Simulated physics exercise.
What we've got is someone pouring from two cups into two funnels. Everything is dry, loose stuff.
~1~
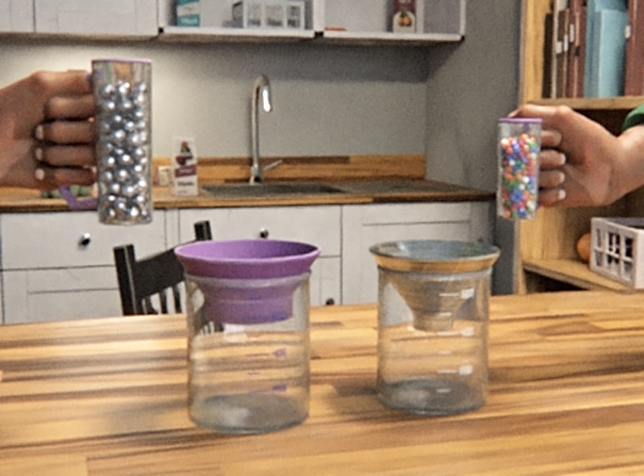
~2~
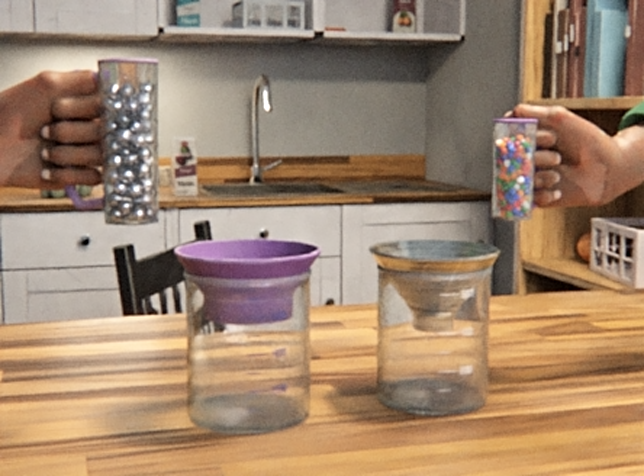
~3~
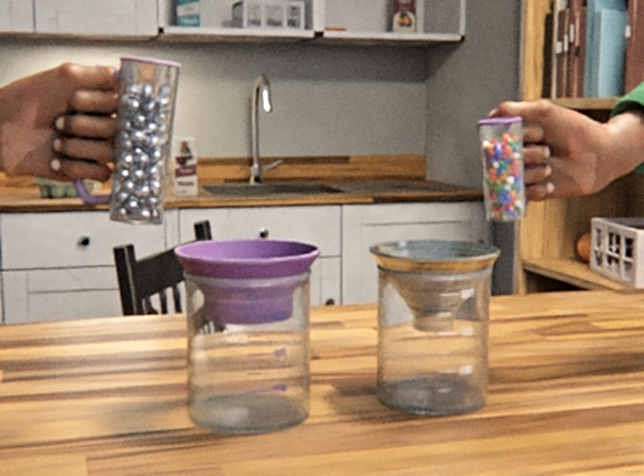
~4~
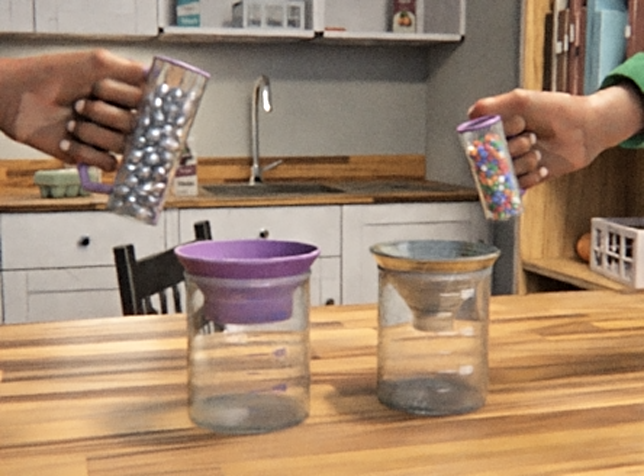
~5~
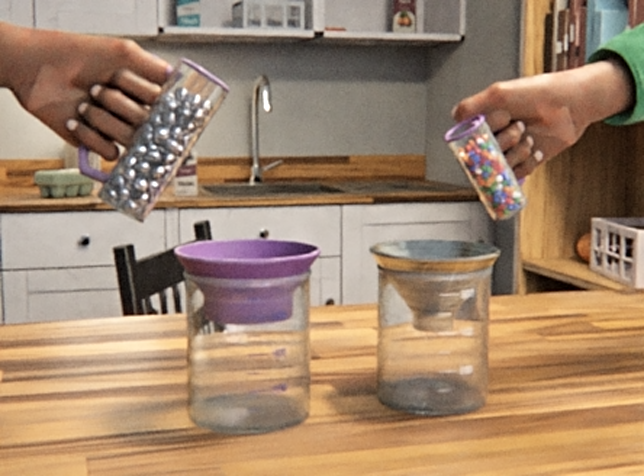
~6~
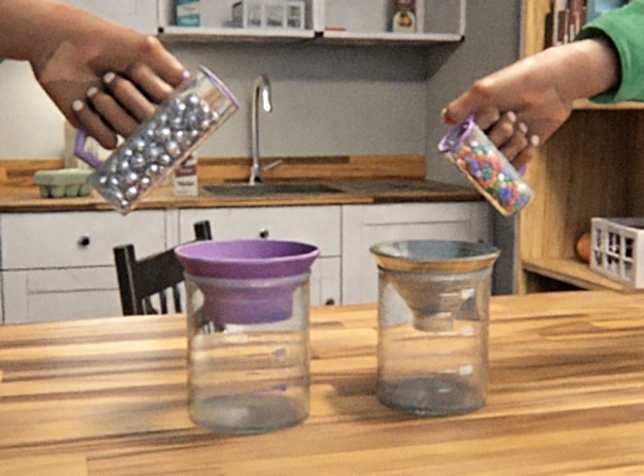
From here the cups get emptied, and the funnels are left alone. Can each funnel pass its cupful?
Left funnel: It lets it all pass; right funnel: It lets it all pass.
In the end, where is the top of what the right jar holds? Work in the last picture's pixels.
My guess is somewhere close to (462, 379).
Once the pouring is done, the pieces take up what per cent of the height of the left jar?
Close to 15 per cent.
Then, 0.27 s on from there, left, the whole lot still in the cup; right, the whole lot still in the cup.
Then, 0.61 s on from there, left, the whole lot still in the cup; right, all but a few still in the cup, only a few down in the jar.
Then, 0.98 s on from there, left, near two thirds still in the cup, near a quarter in or over the funnel, a little down in the jar; right, near two thirds still in the cup, near a quarter in or over the funnel, a little down in the jar.
In the end, left, the whole lot down in the jar; right, the whole lot down in the jar.
